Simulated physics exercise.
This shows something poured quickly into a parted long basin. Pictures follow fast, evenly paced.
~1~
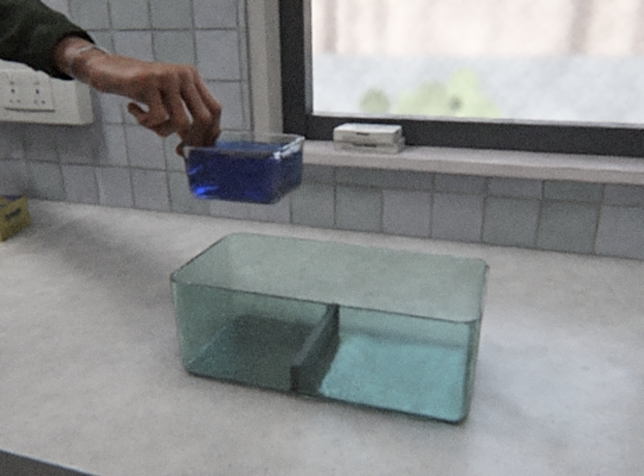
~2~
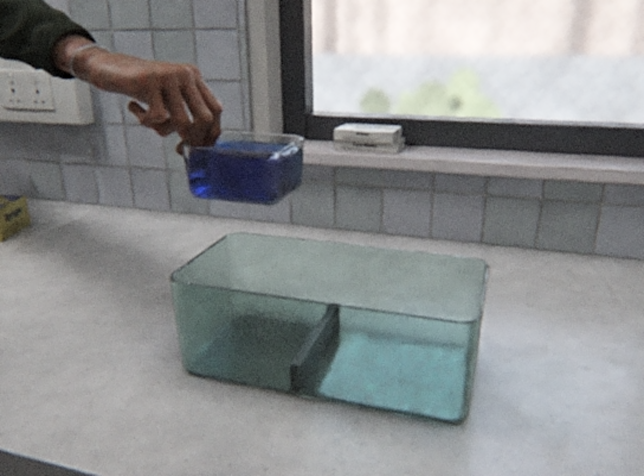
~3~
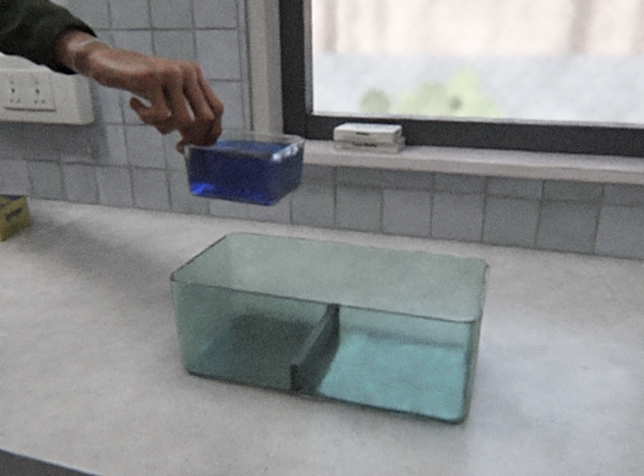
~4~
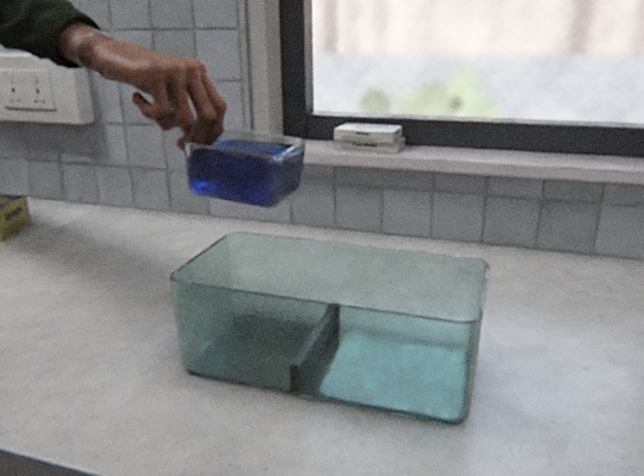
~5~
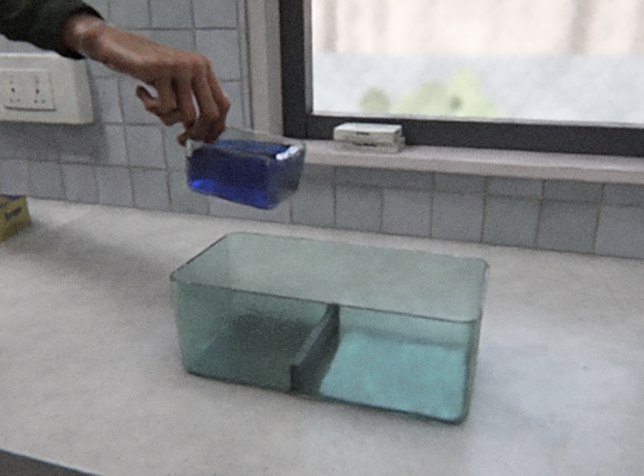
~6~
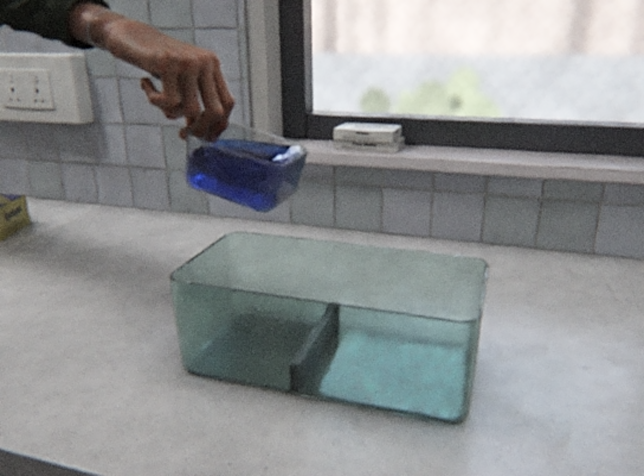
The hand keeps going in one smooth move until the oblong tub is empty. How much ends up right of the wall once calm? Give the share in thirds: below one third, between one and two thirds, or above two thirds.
The share is above two thirds.
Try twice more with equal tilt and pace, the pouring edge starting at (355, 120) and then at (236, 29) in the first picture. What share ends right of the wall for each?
Around 95 percent first, around 60 percent second.
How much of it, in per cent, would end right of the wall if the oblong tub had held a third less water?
Roughly 70 in a hundred.
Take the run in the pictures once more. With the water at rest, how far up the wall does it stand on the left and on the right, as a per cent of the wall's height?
On the left it sits near 10, while on the right it sits near 30.
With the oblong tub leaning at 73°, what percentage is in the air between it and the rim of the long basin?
Something close to 40 percent of it.
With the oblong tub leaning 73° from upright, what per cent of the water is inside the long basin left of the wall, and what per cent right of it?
Reading: Left some 0 %, right some 20 %.
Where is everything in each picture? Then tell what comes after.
The first picture shows tilt 0°; pouring edge (292, 146); surface from (204, 146) to (292, 152); the long basin's rim runs from (201, 255) to (485, 290); the wall's top is at (317, 331).
The second picture shows tilt 1°; pouring edge (292, 146); surface from (205, 146) to (293, 152).
The third picture shows tilt 2°; pouring edge (293, 148); surface from (205, 145) to (293, 153).
The fourth picture shows tilt 5°; pouring edge (294, 150); surface from (207, 145) to (294, 153).
The fifth picture shows tilt 9°; pouring edge (295, 154); surface from (207, 144) to (295, 153).
The sixth picture shows tilt 14°; pouring edge (296, 159); surface from (207, 146) to (297, 155).
A moment on, the oblong tub is tipped part way and 39 per cent is still to pour, 1 is left of the wall and 21 right of it.
Next, the oblong tub is tipped right over and 7 per cent is still to pour, 9 is left of the wall and 78 right of it.
Then the oblong tub is tipped right over and 0 per cent is still to pour, 19 is left of the wall and 79 right of it.
Later the oblong tub is tipped right over and 0 per cent is still to pour, 20 is left of the wall and 79 right of it.
In the end 20 per cent lies left of the wall, 79 right of it and 1 outside.
